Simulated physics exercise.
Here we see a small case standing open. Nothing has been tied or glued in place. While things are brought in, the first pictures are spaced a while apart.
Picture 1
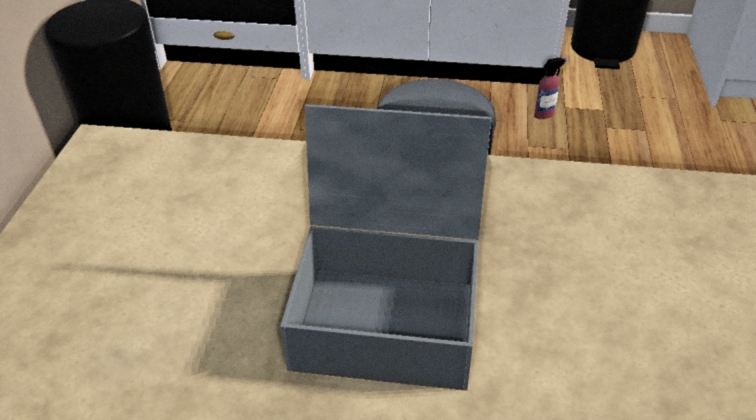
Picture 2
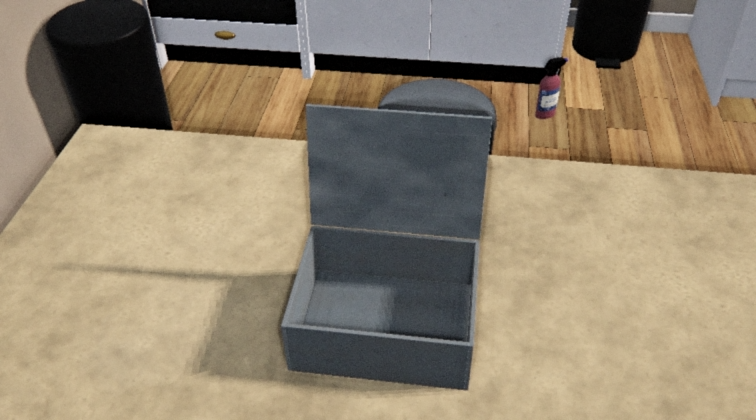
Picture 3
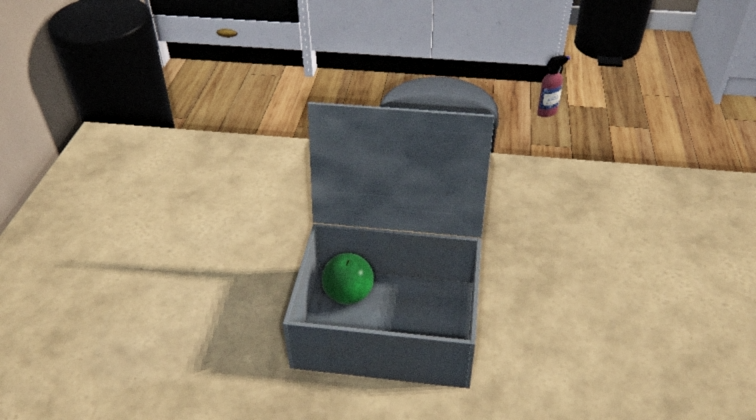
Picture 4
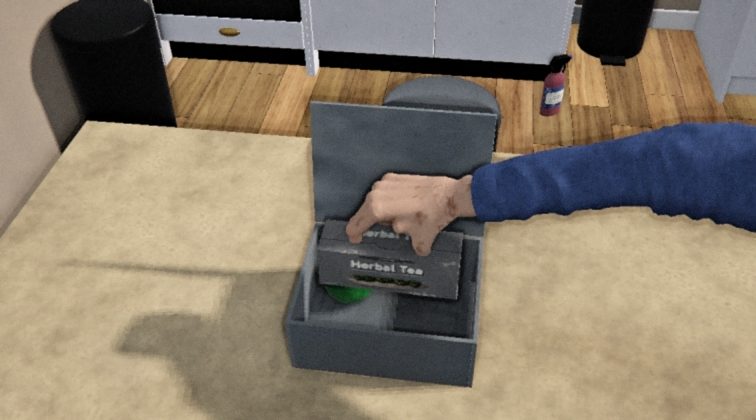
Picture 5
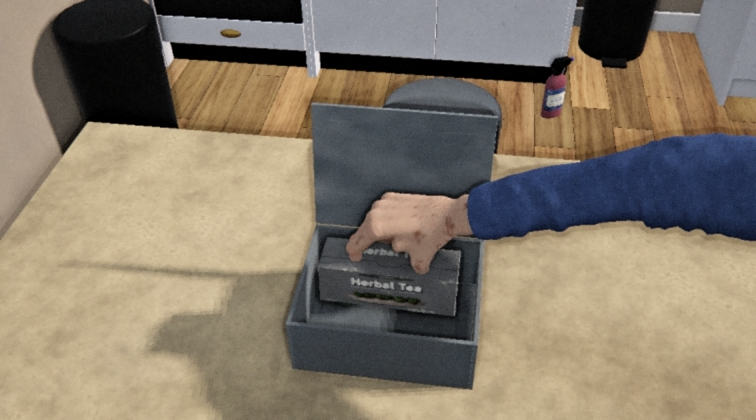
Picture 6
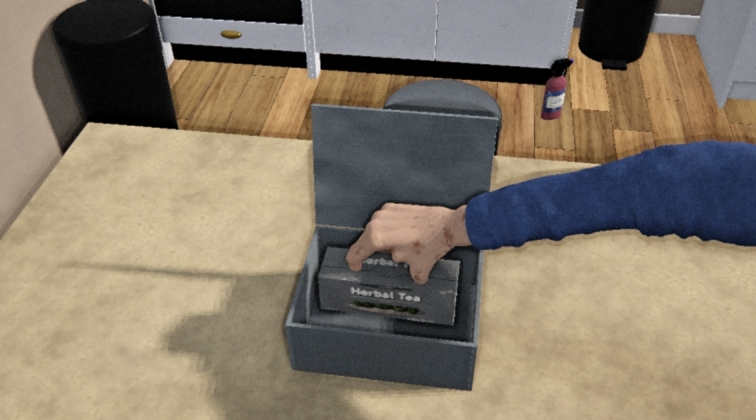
A green apple appears in the open case, then a hand lowers a grey carton inside.
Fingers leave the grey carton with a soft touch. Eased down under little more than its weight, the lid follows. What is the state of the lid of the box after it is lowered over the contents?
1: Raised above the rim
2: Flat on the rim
Option 2: Flat on the rim.
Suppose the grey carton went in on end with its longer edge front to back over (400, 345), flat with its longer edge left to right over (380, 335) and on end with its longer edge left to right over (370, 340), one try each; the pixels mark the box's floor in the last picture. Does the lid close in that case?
In the first case it stays open; in the second case it shuts; in the third case it stays open.
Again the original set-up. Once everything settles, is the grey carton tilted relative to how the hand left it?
In the end, it keeps its orientation.
Then, 1.20 s later than the last frame, lid starting down; grey carton moved a little near (380, 327); green apple moved a little.
Then, 1.80 s later than the last frame, lid 39° above the rim; grey carton moved a little near (380, 327); green apple moved a little.
When it is over, lid shut; moved from the start, grey carton; green apple as before. End places, in pixels of the last picture, grey carton near (380, 327).
